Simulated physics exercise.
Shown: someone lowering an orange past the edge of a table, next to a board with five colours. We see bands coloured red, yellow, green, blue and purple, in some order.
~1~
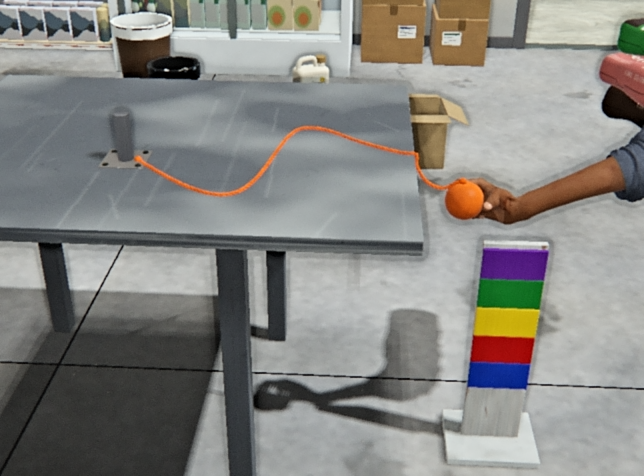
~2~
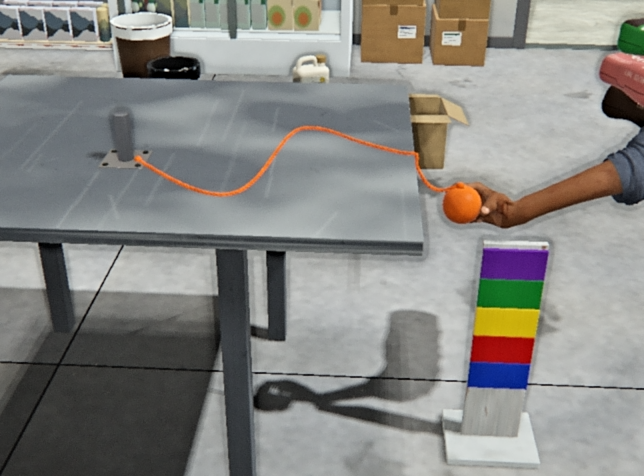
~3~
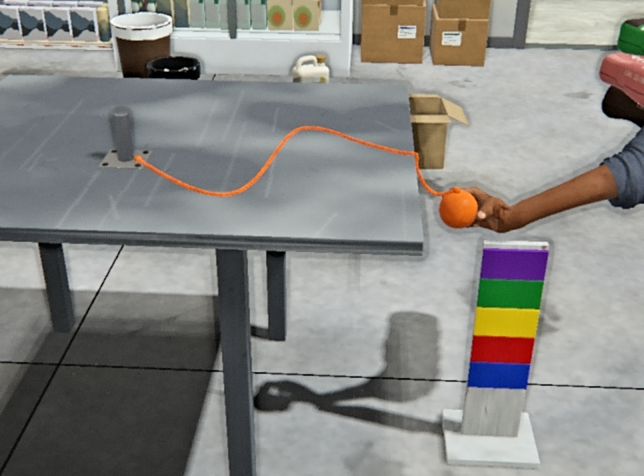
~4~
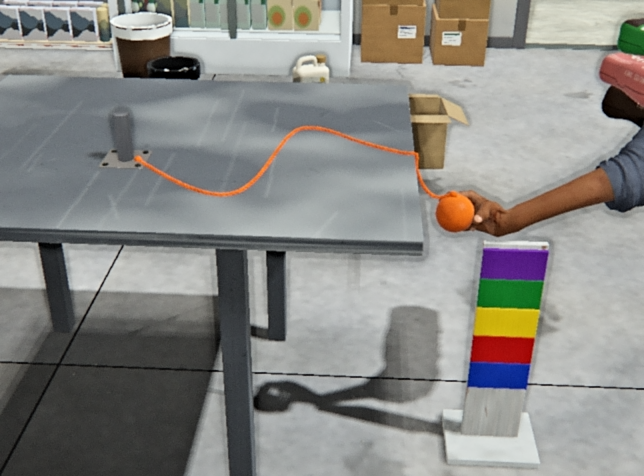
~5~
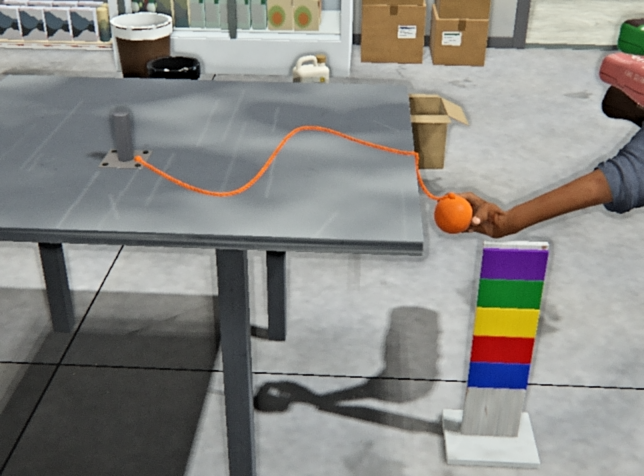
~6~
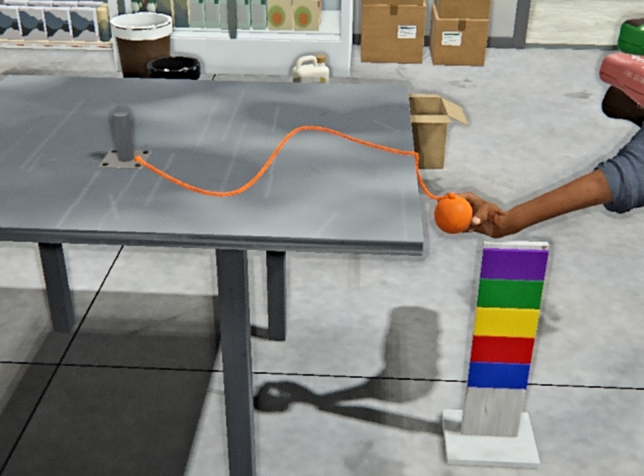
A hand slowly moves an orange ball on an orange cord slightly left and down.
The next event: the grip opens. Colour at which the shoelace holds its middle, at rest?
Blue.
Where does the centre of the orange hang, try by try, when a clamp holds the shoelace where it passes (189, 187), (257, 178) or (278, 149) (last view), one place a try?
Taking the tries in turn: (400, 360), (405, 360) and (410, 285).
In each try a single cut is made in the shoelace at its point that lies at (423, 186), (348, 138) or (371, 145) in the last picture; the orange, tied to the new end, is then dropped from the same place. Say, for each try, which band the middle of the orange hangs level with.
For the first: Red; for the second: Purple; for the third: Green.
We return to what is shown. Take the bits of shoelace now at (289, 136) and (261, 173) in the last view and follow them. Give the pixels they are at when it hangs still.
The first settles around (417, 181), the second around (325, 167).
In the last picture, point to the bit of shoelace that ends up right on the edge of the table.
Look around (287, 138).
Early on, orange near (421, 358); level with red.
Midway, orange near (390, 389); level with blue.
Finally, orange near (398, 390); level with blue. Its middle rests at the blue band.
